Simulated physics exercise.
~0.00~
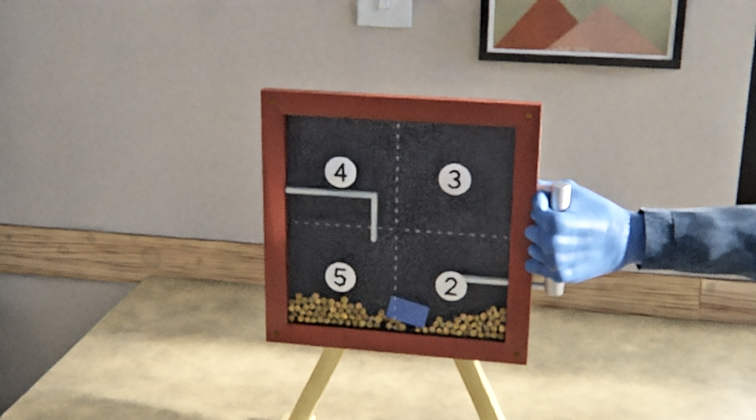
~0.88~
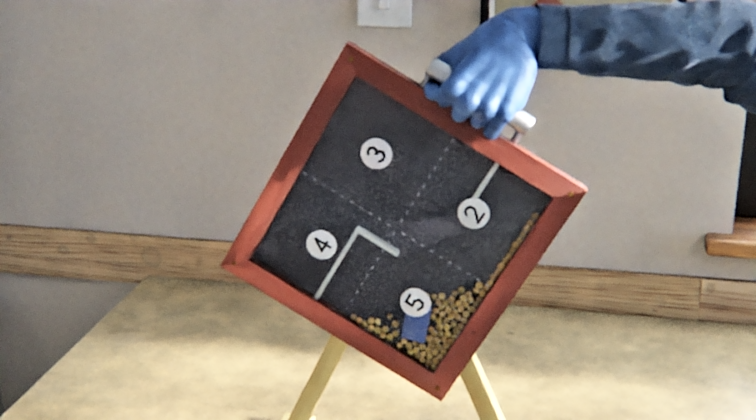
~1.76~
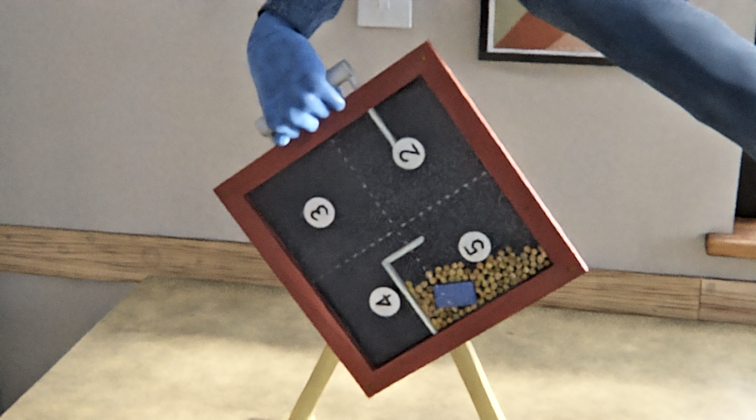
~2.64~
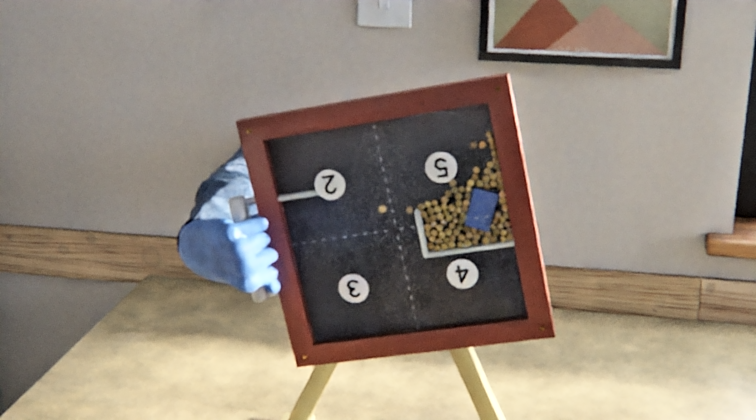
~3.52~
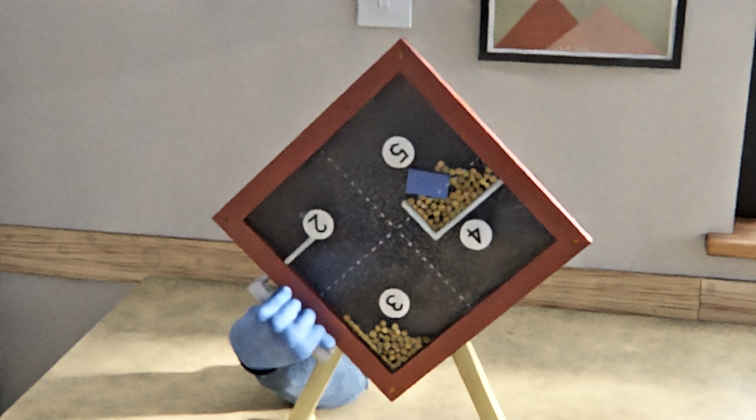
A gloved hand turns a red-framed box anticlockwise, spilling some beads into quarter three.
